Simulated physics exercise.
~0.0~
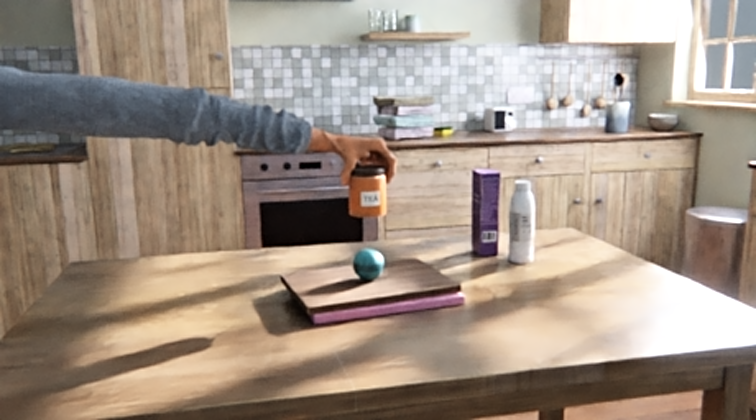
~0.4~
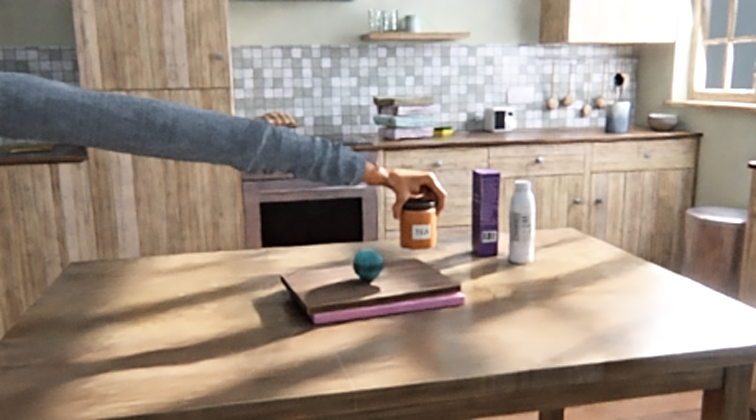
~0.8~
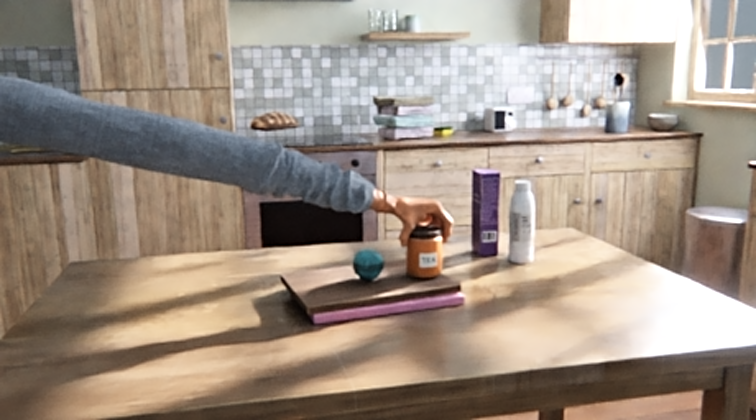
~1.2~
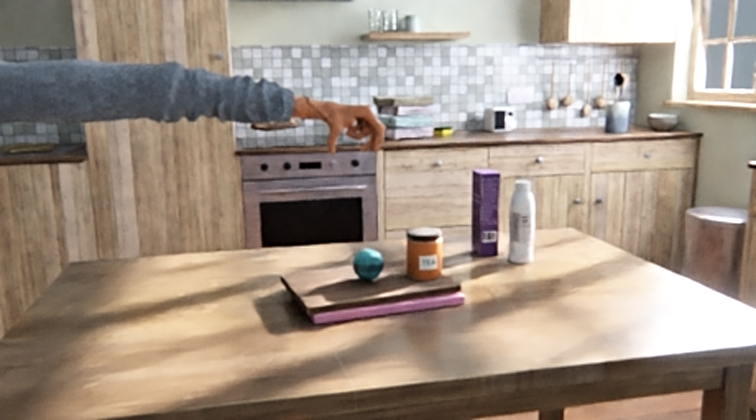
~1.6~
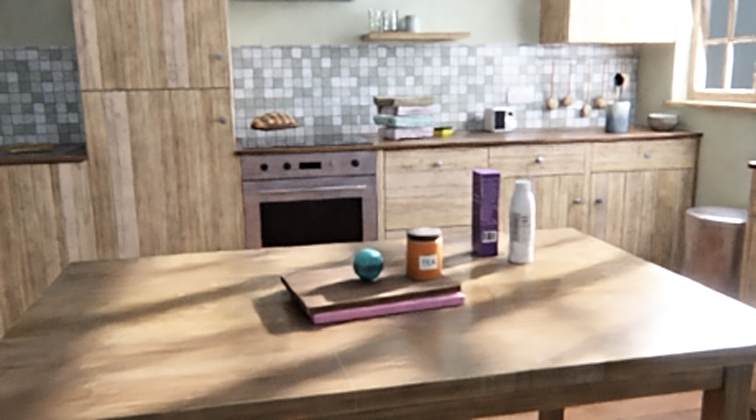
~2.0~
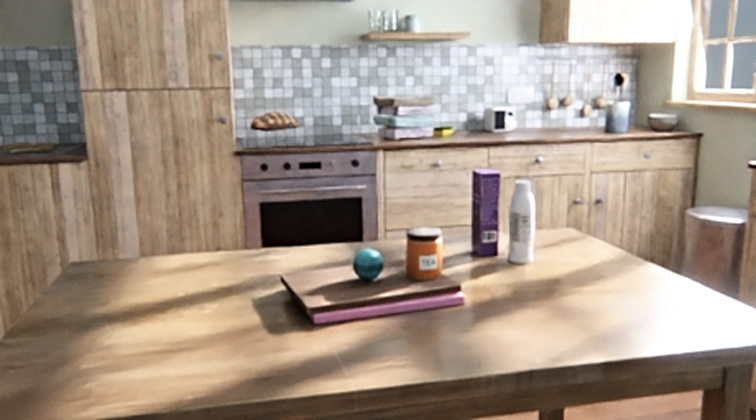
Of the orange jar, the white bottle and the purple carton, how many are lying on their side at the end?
None of them are lying on their side. The orange jar, the white bottle and the purple carton are all still standing upright at the end.
